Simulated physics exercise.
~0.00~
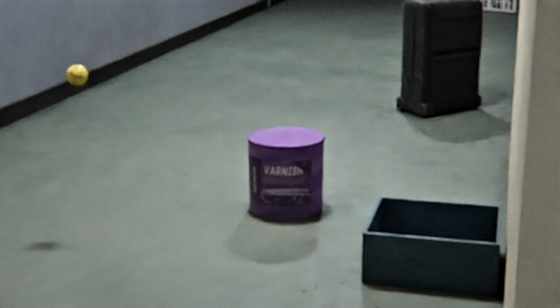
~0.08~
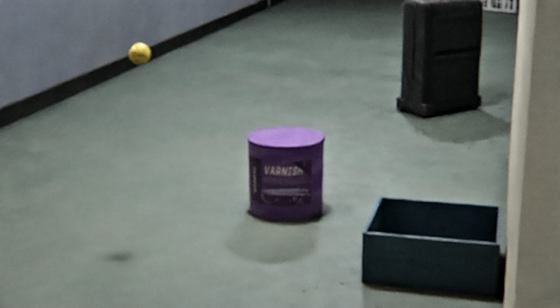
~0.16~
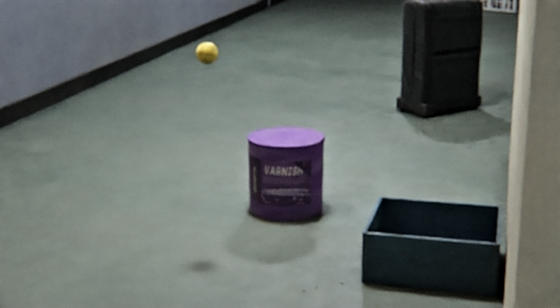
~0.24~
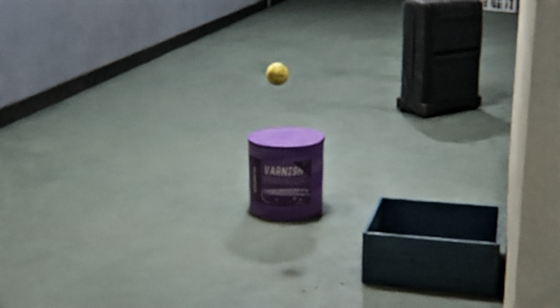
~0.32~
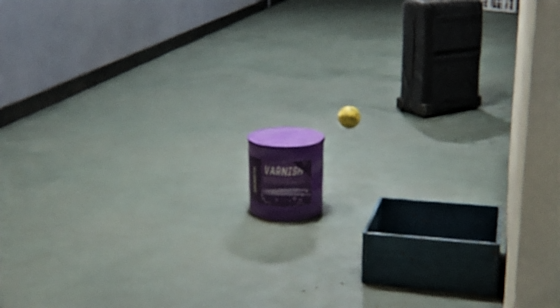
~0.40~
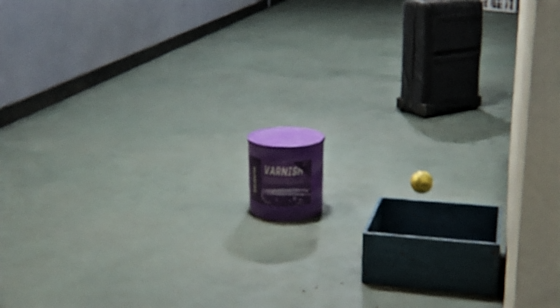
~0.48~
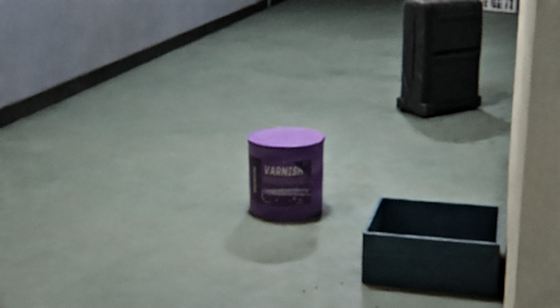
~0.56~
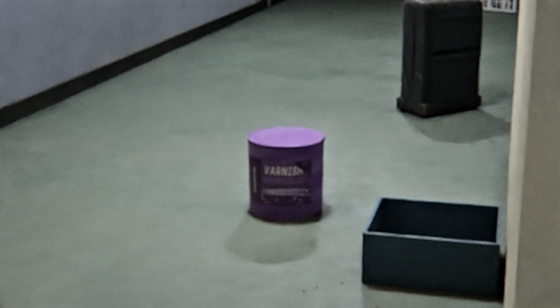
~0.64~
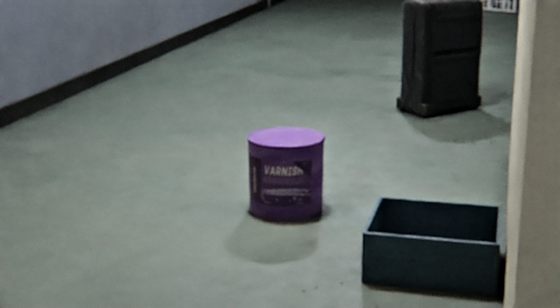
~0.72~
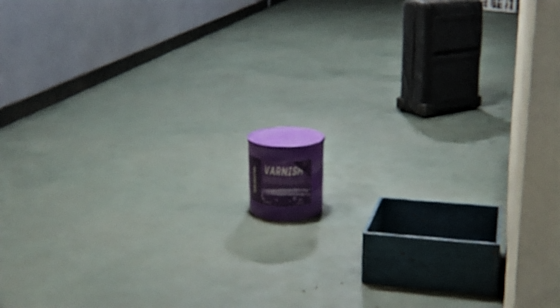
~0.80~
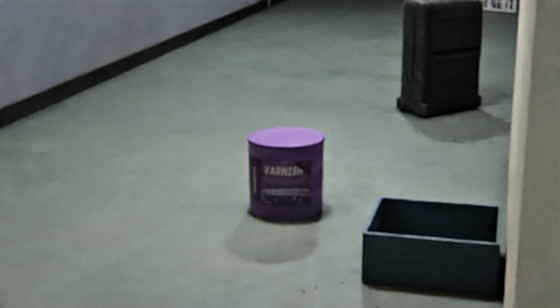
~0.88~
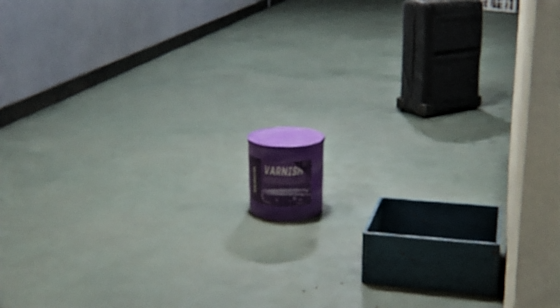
To begin with, a small yellow ball is in the air at the left of a grey-floored room, where a purple pail stands near the middle, an open dark box sits at the lower right, and a black case stands behind. The ball rises a little as it flies right, its faint shadow sliding over the floor. It levels off, then curves downward, passing above the pail without touching it. Dropping more steeply, it comes down over the box and disappears inside. The ball stays out of sight in the box, while the pail remains where it was.
